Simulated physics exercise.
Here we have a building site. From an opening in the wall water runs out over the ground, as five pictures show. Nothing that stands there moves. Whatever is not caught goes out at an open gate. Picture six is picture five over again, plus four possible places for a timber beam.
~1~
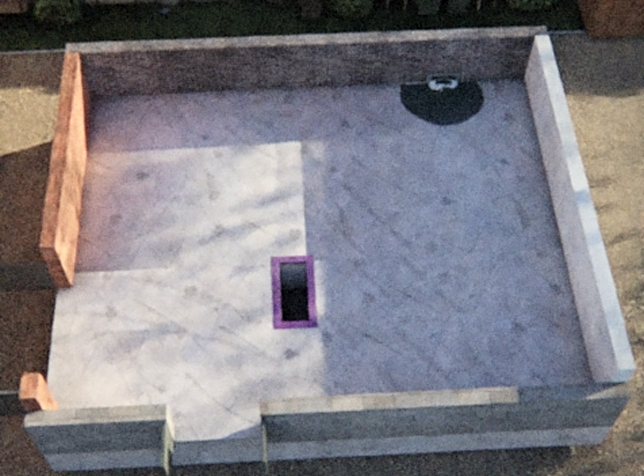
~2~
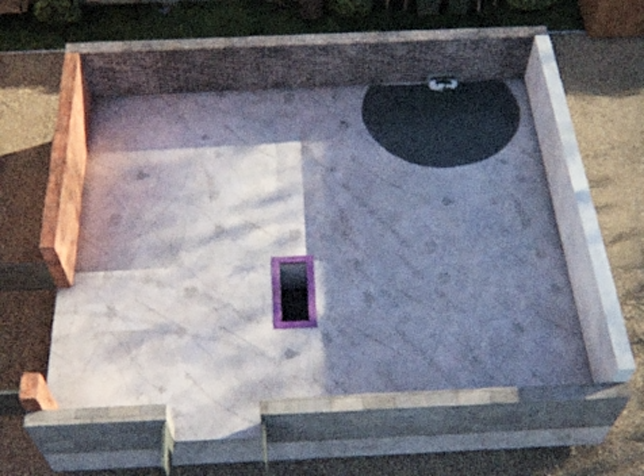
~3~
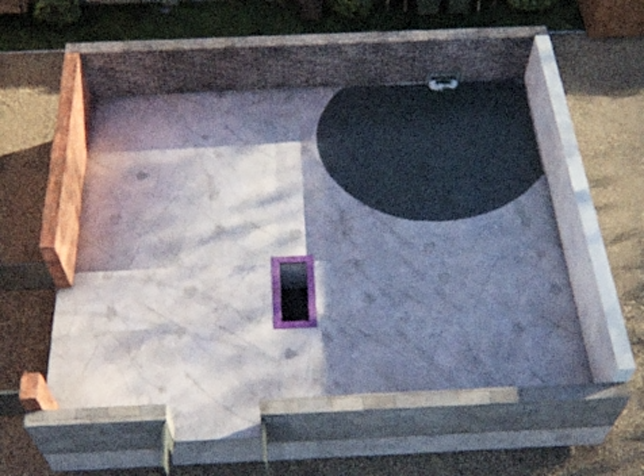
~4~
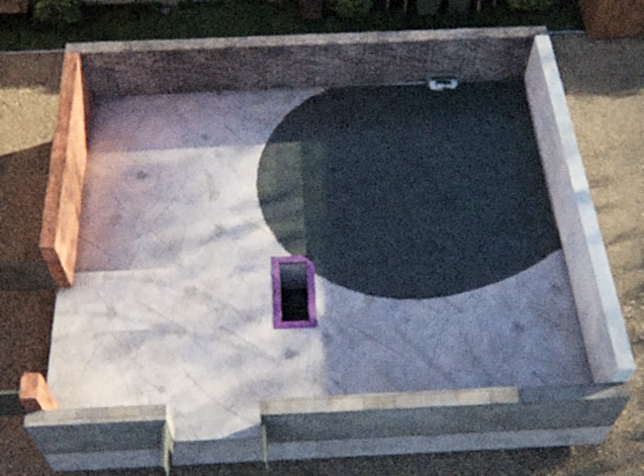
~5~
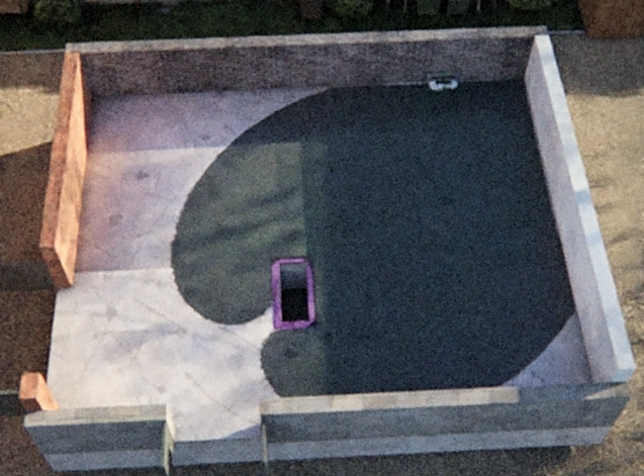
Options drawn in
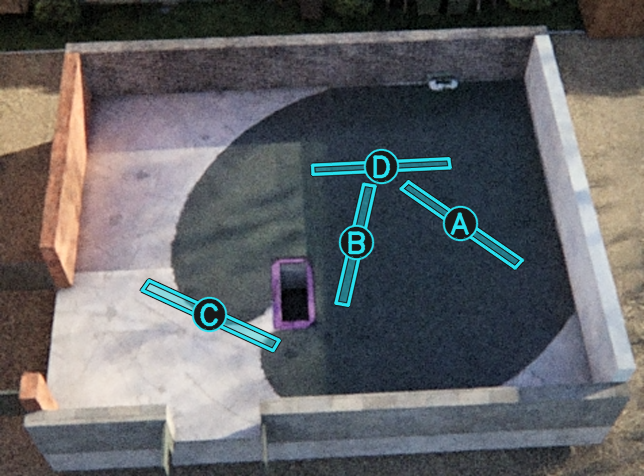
Dark water spreading from a small outlet by the back wall across a walled yard, reaching and surrounding much of a purple-rimmed drain.
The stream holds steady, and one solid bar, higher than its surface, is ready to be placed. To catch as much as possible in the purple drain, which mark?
Place C.
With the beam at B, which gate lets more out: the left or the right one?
The left one.
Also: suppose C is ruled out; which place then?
A.
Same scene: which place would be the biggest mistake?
The answer is D.
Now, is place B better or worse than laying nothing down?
Place B is worse.
On the marked copy, A from (404, 185) to (518, 264); B from (342, 304) to (369, 185); C from (145, 285) to (276, 345); D from (312, 169) to (449, 163).
With A, about 17 % of the stream runs into the purple drain, about 83 % out by the gates.
With B, about 9 % of the stream runs into the purple drain, about 91 % out by the gates.
With C, about 29 % of the stream runs into the purple drain, about 71 % out by the gates.
With D, about 6 % of the stream runs into the purple drain, about 94 % out by the gates.
